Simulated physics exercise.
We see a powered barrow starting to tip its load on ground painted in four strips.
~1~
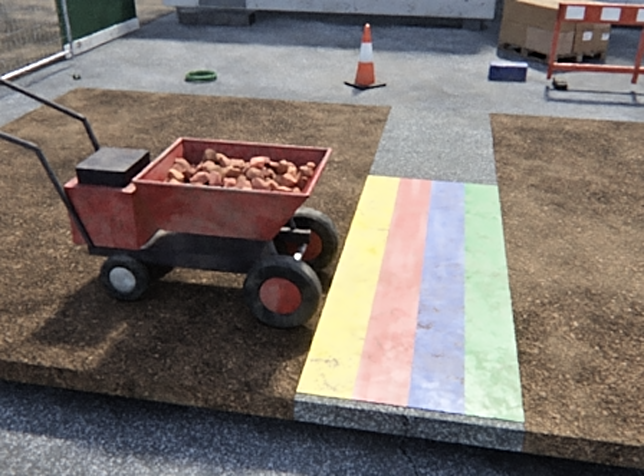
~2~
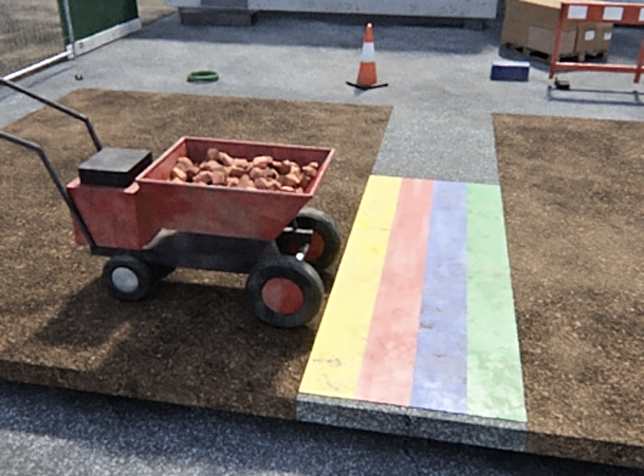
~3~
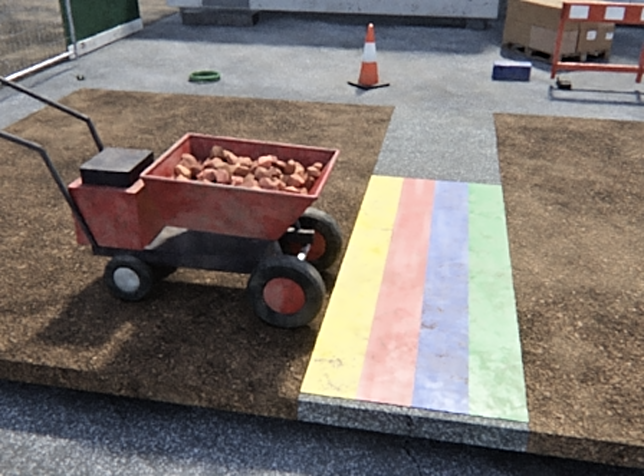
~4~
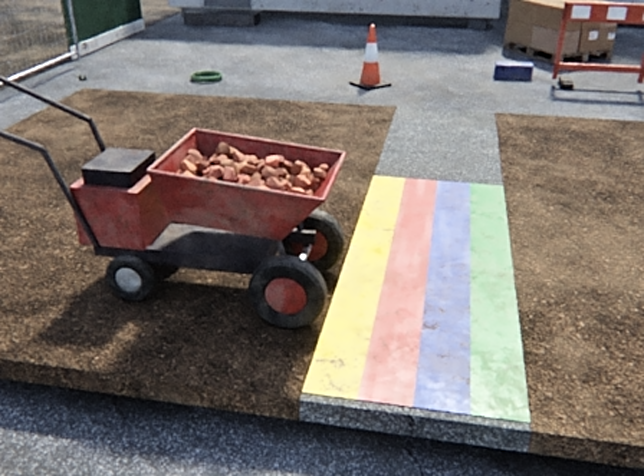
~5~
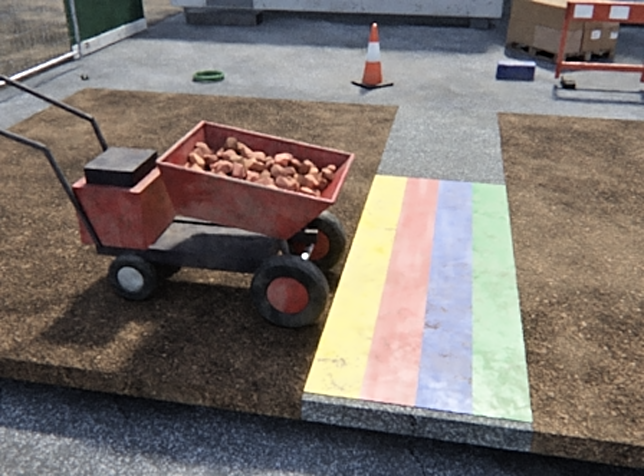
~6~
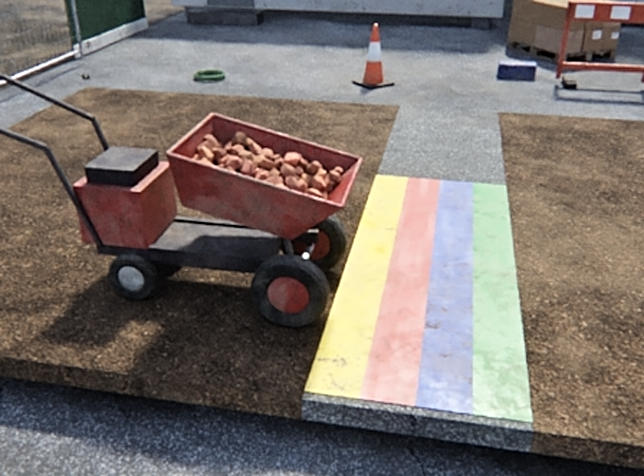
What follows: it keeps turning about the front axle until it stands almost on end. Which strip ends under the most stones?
Most lies over the blue band.
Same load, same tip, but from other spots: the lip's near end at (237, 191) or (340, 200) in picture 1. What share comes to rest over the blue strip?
In turn 10 and 40 in a hundred.
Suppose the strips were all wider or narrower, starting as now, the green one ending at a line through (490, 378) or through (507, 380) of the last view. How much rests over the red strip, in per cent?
First some 10, then 20 per cent.
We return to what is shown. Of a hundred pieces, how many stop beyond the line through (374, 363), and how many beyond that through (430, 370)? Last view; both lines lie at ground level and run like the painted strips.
Roughly 90 per cent, and 50 per cent.
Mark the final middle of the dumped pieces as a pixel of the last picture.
Roughly at (448, 306).
Shortly afterwards, skip tipped steeply; the whole lot in the skip.
Next, skip tipped steeply; all but a few in the skip; only a few over the red strip; a little over the blue strip; only a few falling.
Some moments later, skip tipped right over; near a quarter in the skip; near a quarter over the red strip; near a third over the blue strip; near a quarter over the green strip; a little off the paint.
In the end, skip tipped right over; a little in the skip; none at all over the yellow strip; near a quarter over the red strip; near a third over the blue strip; near a quarter over the green strip; a little off the paint.
